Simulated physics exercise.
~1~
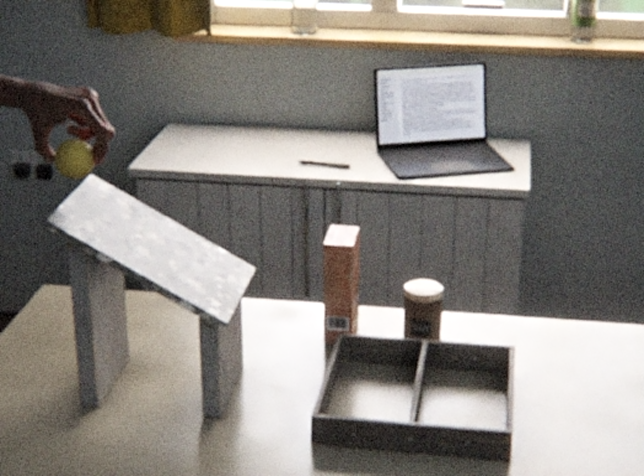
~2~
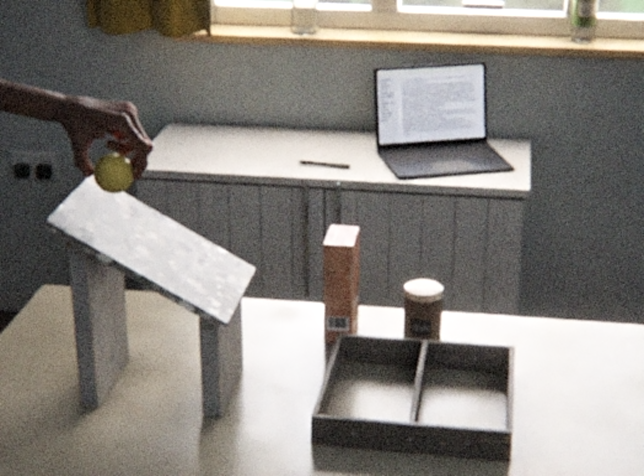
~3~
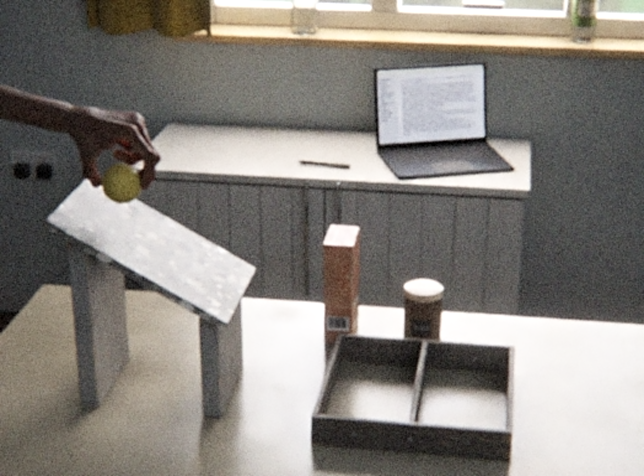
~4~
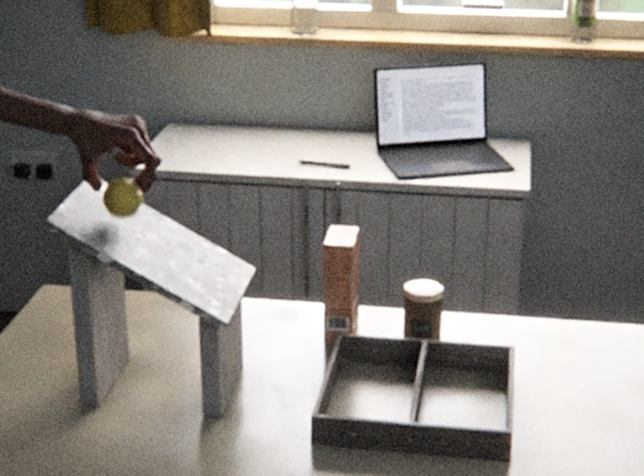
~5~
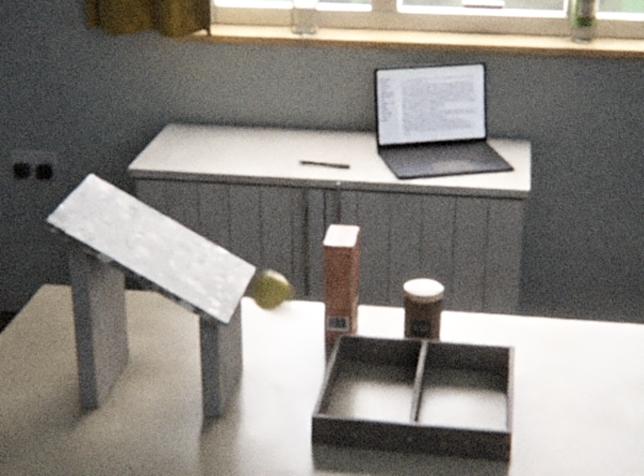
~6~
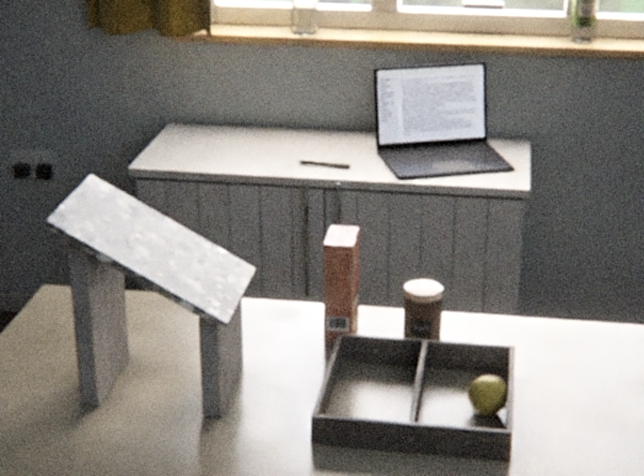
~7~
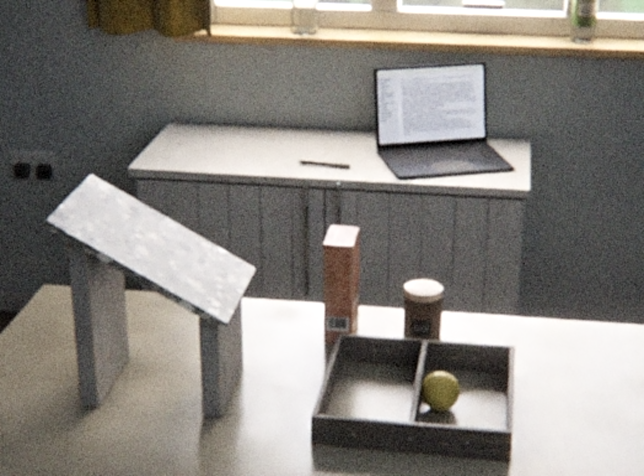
A yellow lemon is held by a hand above the high left end of a slanted grey board on a pale table, seen from slightly above, with a cabinet, an open laptop and a window behind. To the right sit a dark tray with two bays, an upright orange carton and a brown jar with a pale lid. The hand moves the lemon right and lowers it to the board, then lets go and draws back. The lemon travels down the slope and leaves its lower end. It lands in the tray's farther, right-hand bay, then shifts left and ends beside the divider, while the carton and jar stay put.
